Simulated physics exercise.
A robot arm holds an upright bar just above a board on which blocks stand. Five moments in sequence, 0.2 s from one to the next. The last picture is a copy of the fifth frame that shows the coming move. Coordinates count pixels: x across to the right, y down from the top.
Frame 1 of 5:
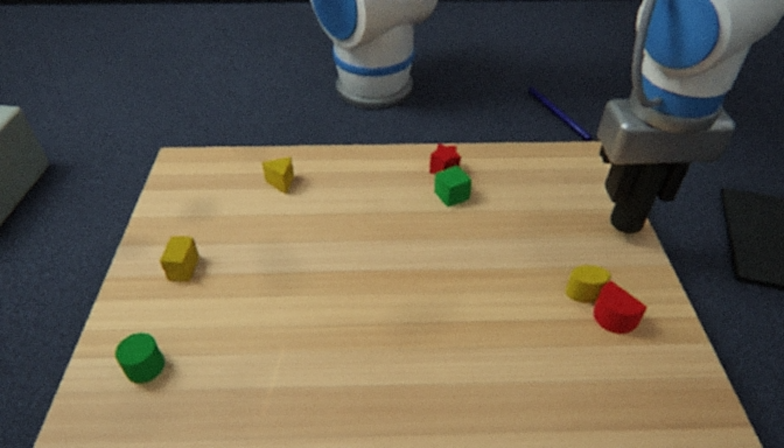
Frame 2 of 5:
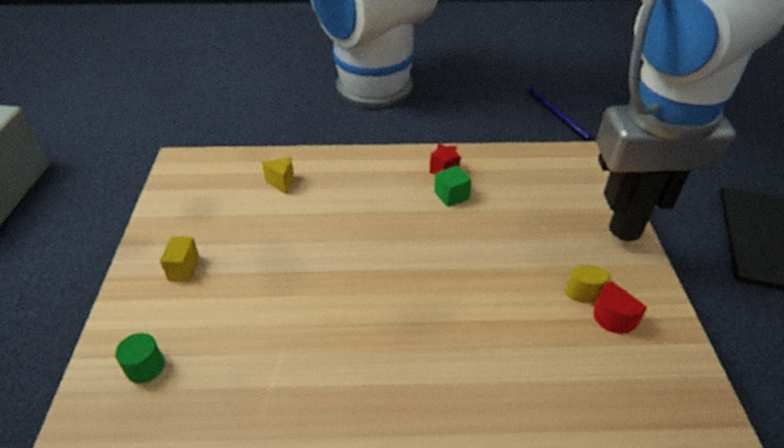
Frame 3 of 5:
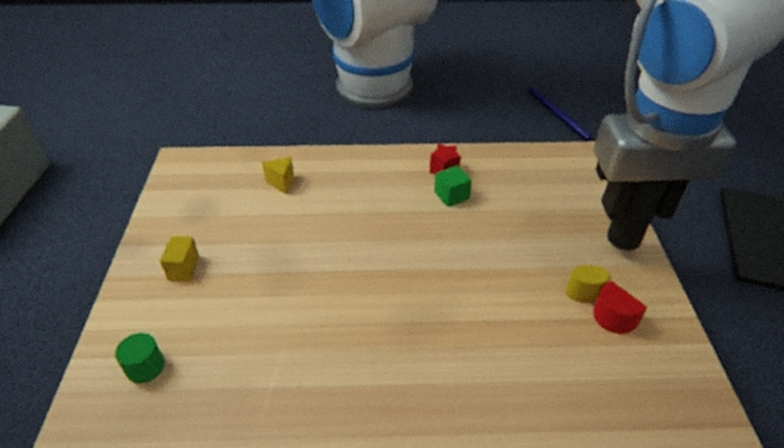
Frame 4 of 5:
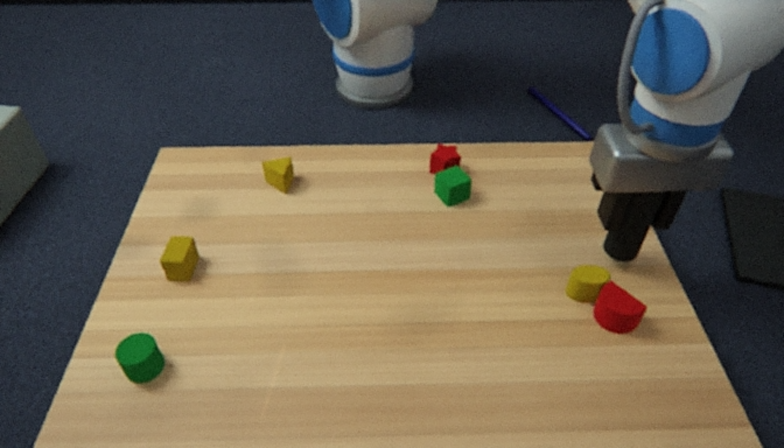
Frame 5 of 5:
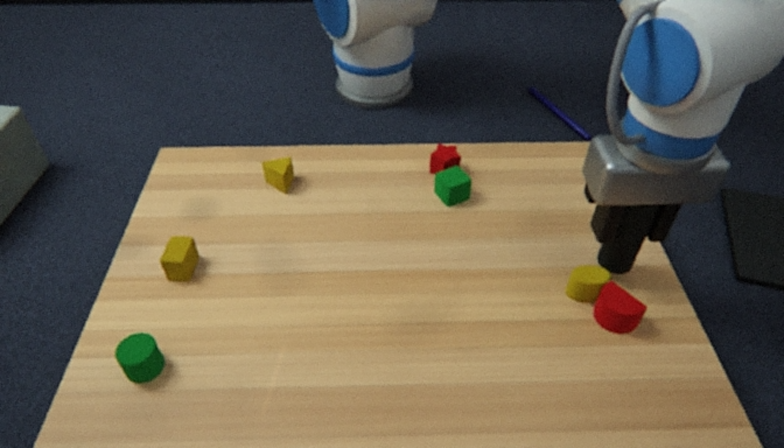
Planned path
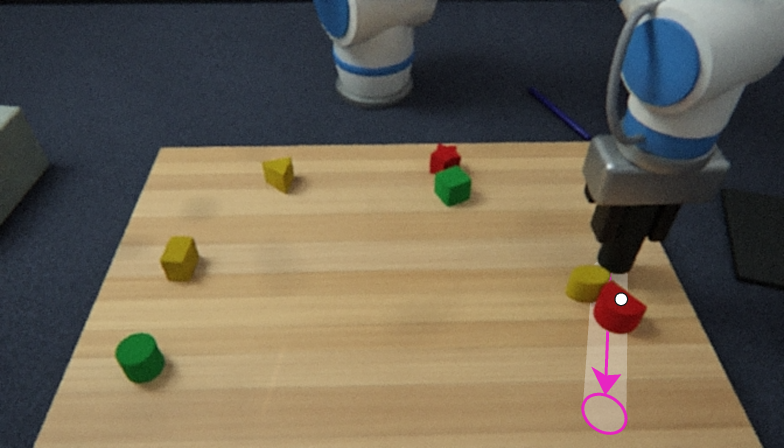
A robot arm holding a dark upright bar moved slightly toward the viewer and a touch left, nearing the yellow and red blocks on the wooden board's right side, while all the blocks stayed still.
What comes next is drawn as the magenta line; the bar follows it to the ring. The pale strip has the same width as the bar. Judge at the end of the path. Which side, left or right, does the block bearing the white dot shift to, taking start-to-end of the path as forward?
It shifts leftward.
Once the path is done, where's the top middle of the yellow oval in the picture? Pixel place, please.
When the path ends, it will be at (582, 287).
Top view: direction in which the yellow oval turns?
From above, it looks like the yellow oval goes clockwise.
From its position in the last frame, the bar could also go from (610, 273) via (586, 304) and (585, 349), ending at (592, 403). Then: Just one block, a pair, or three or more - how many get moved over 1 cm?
It moves two blocks.
The drawn path runs from (610, 273) to (604, 413); the dot is on the red D-shaped block.
What follows on the original path. One third of the way, bar at (613, 304); yellow oval at (582, 286), turned 80° clockwise; red D-shaped block at (624, 322), turned 45° anticlockwise.
Two thirds of the way, bar at (612, 350); yellow oval at (582, 287), turned 80° clockwise; red D-shaped block at (632, 373), turned 75° anticlockwise.
At the end, bar at (610, 403); yellow oval at (582, 287), turned 80° clockwise; red D-shaped block at (647, 425), turned 100° anticlockwise.
